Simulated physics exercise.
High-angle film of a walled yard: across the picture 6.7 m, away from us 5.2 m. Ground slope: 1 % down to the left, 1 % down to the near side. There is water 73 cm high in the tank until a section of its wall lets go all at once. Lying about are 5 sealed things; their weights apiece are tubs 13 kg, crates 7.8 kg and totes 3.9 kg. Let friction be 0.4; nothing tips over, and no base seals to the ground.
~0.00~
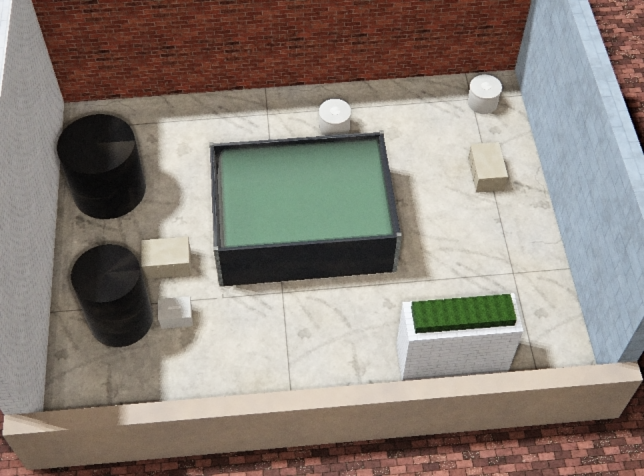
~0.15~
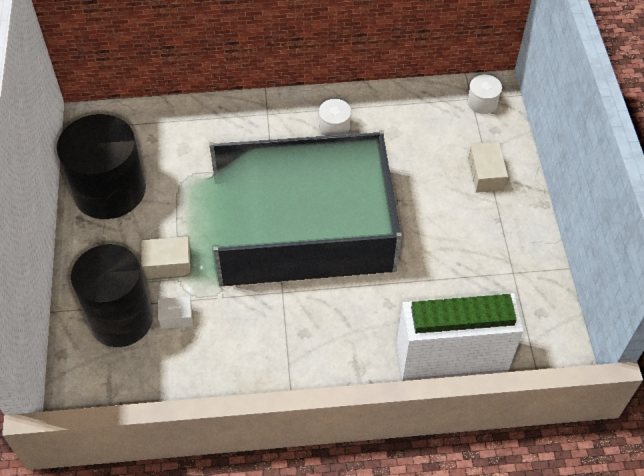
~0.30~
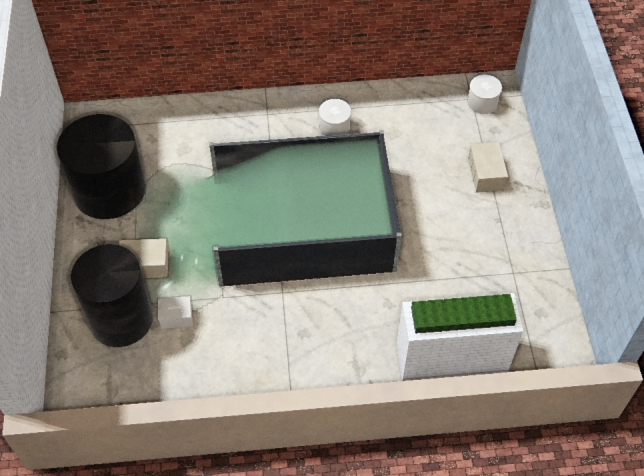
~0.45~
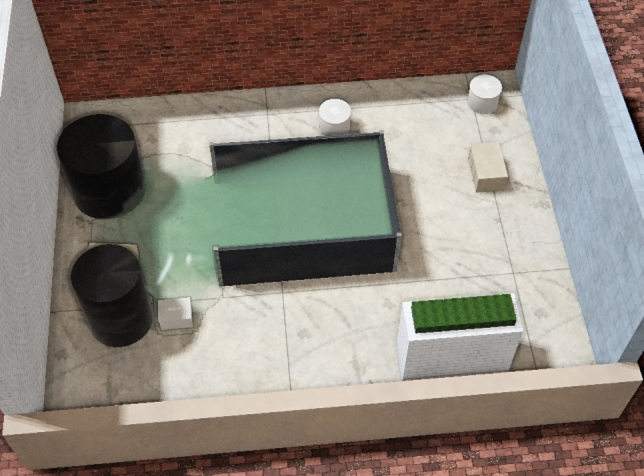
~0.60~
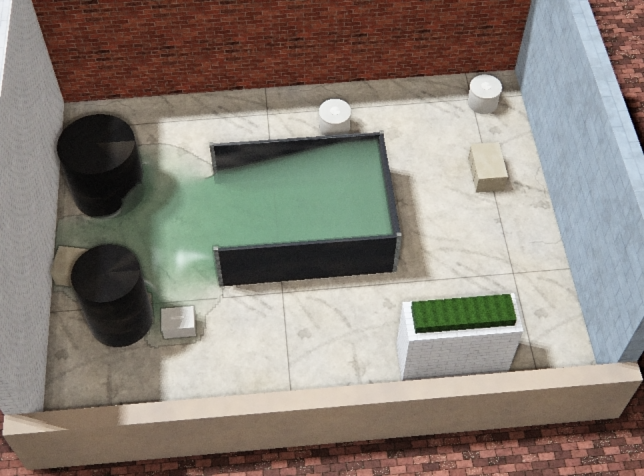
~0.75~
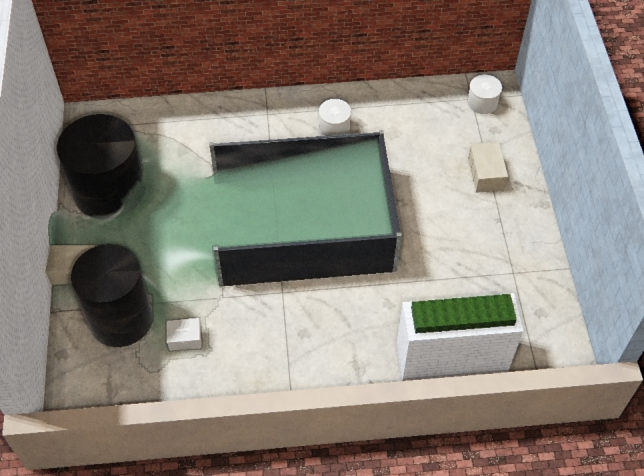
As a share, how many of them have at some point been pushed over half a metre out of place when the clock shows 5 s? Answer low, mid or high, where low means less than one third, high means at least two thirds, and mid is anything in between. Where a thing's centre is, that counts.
Mid.
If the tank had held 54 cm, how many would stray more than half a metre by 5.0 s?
In that case the number is 2.
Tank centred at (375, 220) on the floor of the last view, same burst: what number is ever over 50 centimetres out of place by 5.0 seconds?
Then the count would be 2.
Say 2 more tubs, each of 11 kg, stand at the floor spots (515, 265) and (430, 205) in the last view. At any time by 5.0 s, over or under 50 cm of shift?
Result, in sequence: Not exceeded / not exceeded.
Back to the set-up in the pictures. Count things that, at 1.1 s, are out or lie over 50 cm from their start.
The count is 2.
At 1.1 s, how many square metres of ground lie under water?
Around 10.5 m2 of it.
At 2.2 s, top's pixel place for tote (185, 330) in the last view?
It ends up close to (243, 389).
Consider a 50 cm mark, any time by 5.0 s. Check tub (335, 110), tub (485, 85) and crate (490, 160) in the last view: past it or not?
The first is beyond the limit, the second inside the limit, and the third inside the limit.
After 1.1 s 2 of 5 are over 50 cm from their spots; 1 afloat.
After 2.2 s 2 of 5 are over 50 cm from their spots; 1 afloat.
After 3.5 s 2 of 5 are over 50 cm from their spots; 1 afloat.
After 5.0 s 3 of 5 are over 50 cm from their spots, and 3 have been at some point; 1 afloat.
